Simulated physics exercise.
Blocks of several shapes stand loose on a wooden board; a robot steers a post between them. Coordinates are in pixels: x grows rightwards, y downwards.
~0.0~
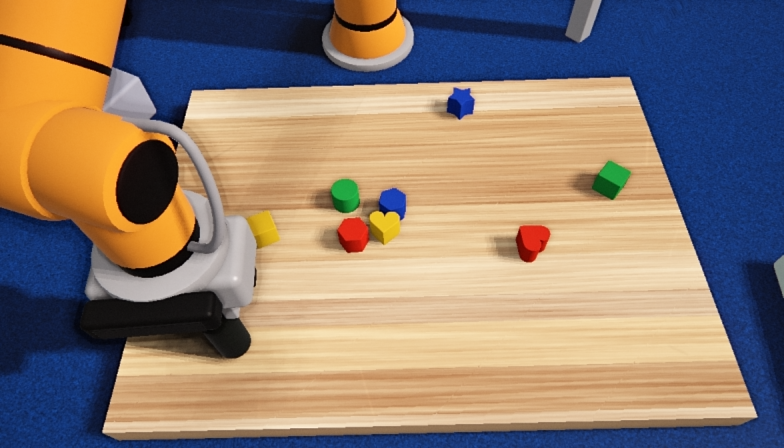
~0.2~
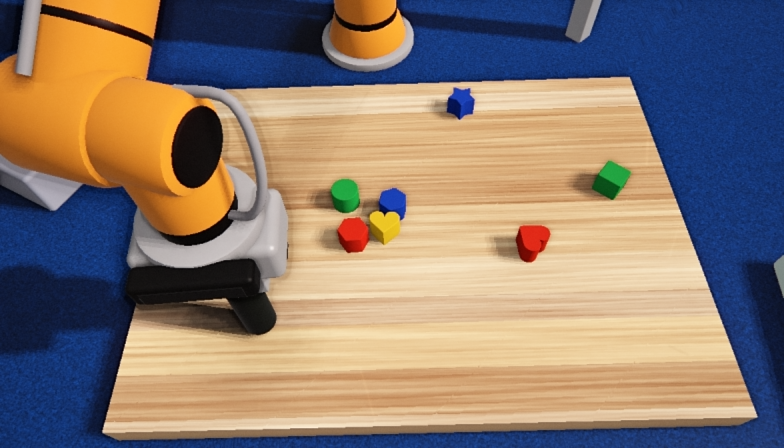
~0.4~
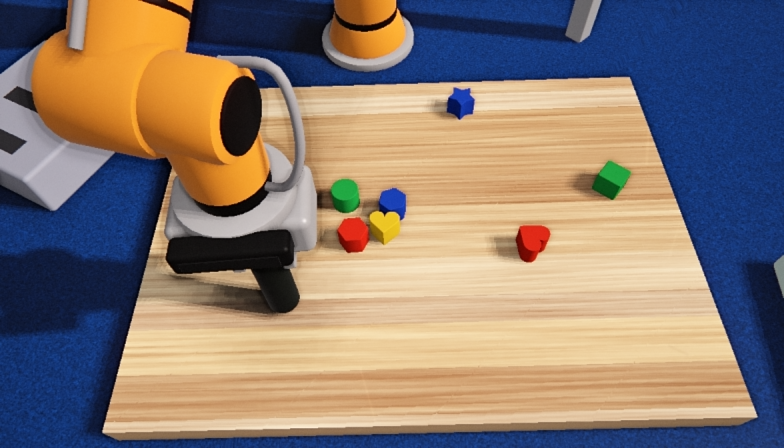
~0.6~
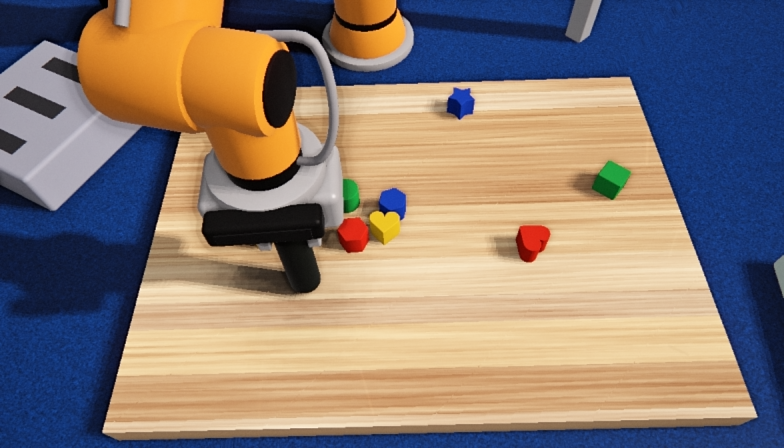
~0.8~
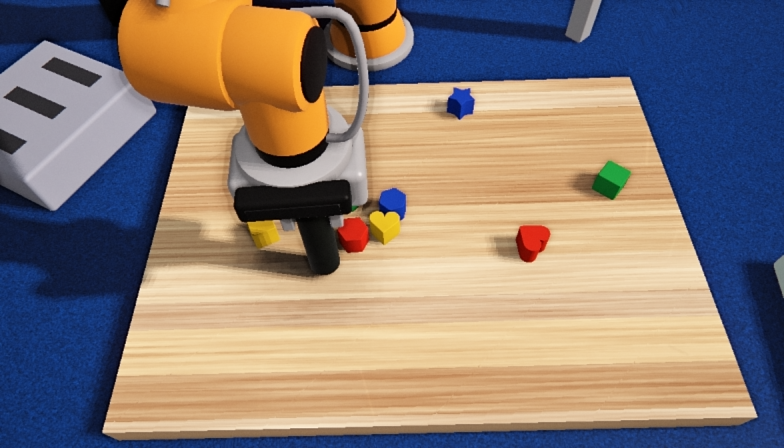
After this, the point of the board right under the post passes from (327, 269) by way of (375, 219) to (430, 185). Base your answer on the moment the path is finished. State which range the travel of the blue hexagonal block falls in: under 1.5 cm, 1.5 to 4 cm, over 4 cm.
The answer is over 4 cm.
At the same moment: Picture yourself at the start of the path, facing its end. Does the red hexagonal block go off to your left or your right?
Towards the left-hand side.
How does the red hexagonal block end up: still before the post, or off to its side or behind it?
The post will have lost it.
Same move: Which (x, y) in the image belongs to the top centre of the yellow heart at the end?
I'd expect the centre of its top face to be at (401, 212).
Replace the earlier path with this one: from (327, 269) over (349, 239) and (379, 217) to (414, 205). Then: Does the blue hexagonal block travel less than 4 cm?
The answer is no.
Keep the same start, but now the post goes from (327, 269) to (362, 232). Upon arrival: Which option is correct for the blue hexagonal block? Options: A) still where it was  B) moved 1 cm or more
I'll go with B - moved 1 cm or more.
What follows on the original path. One third of the way, post (360, 228); red hexagonal block (373, 201), turned 25° anticlockwise; yellow heart (395, 215), turned 60° clockwise; blue hexagonal block (401, 192), turned 30° anticlockwise.
Two thirds of the way, post (392, 197); red hexagonal block (397, 169), turned 55° anticlockwise; yellow heart (401, 212), turned 85° clockwise; blue hexagonal block (420, 180), turned 55° clockwise.
At the end, post (430, 177); green disc still; red hexagonal block (409, 154), turned 120° anticlockwise; yellow heart (401, 212), turned 85° clockwise; blue hexagonal block (458, 169), turned 95° clockwise.
